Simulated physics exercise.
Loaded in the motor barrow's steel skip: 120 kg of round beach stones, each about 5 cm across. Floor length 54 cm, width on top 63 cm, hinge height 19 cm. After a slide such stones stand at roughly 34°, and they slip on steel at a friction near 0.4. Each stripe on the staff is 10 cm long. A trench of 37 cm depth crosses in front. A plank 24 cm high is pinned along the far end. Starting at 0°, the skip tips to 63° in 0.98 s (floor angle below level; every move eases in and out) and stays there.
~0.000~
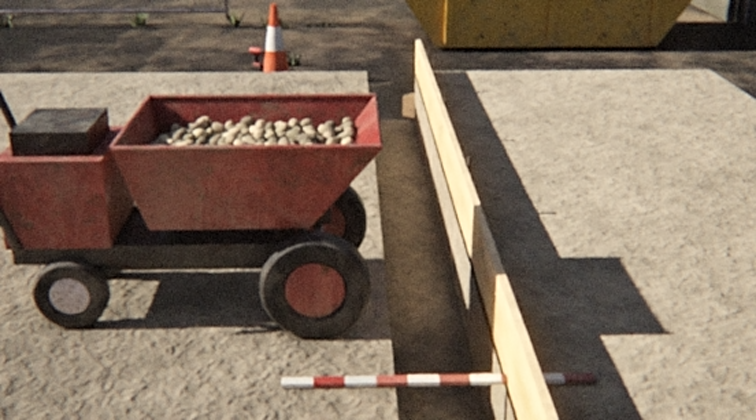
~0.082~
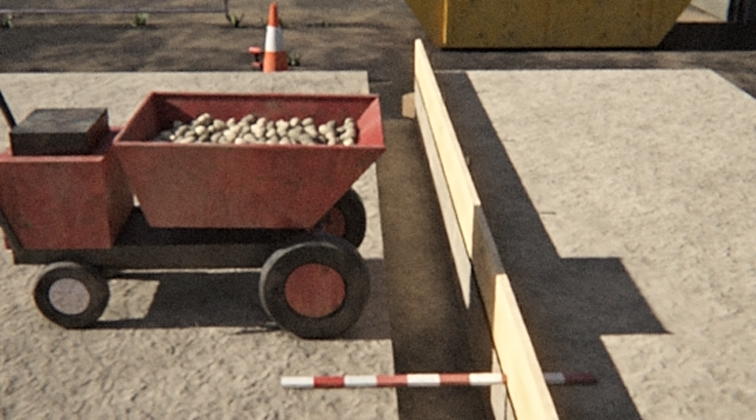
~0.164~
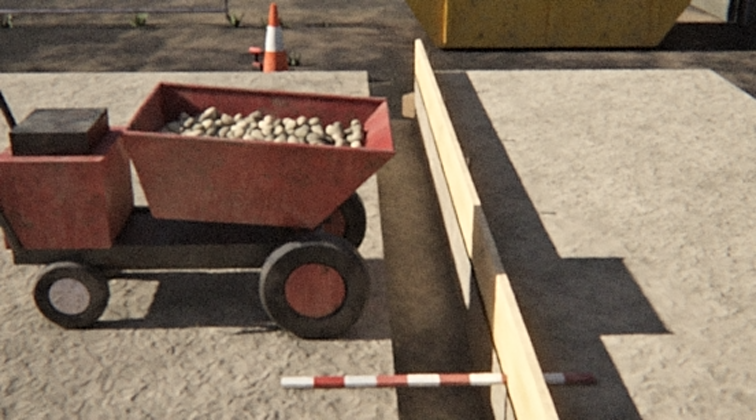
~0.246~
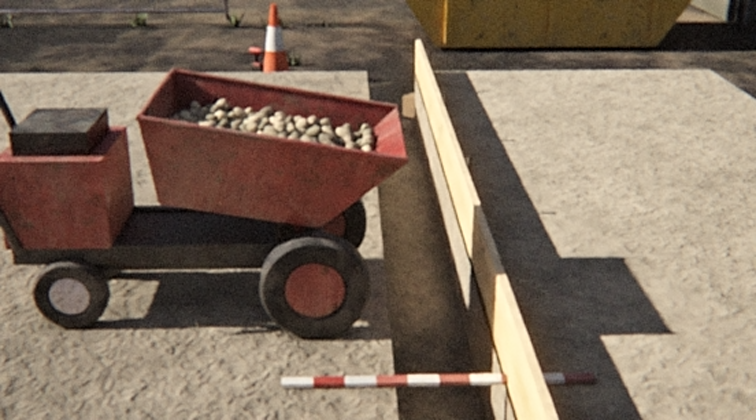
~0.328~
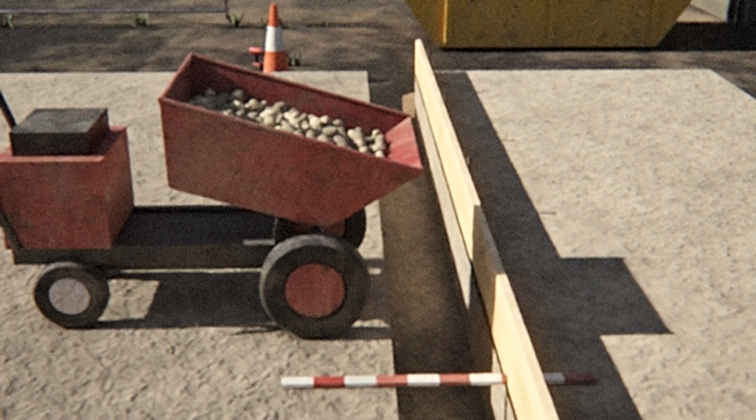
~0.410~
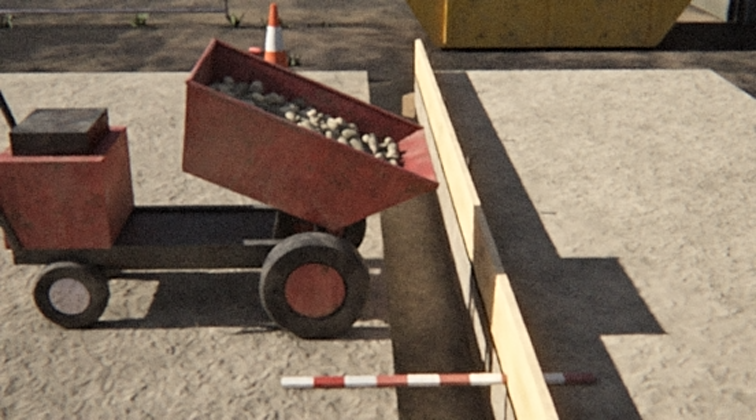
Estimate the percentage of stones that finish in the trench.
Some 12 per cent of it.
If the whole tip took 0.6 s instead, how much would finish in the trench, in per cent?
It would be near 10 per cent.
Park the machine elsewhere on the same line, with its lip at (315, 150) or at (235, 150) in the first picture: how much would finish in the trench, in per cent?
First some 100, then 85 per cent.
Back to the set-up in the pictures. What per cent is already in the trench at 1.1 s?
About 5 per cent by then.
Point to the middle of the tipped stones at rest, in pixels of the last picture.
Their middle is at about (540, 288).
After 0.7 s the floor is at 54°; 100 % in the skip; the foremost stones are at (444, 215).
After 1.1 s the floor is at 63°; 86 % in the skip, 4 % in the trench, 10 % past the trench; the foremost stones are at (562, 285).
After 1.4 s the floor is at 63°; 57 % in the skip, 8 % in the trench, 35 % past the trench; the foremost stones are at (670, 290).
After 3.4 s the floor is at 63°; 45 % in the skip, 12 % in the trench, 43 % past the trench; the foremost stones are past the picture's edge.
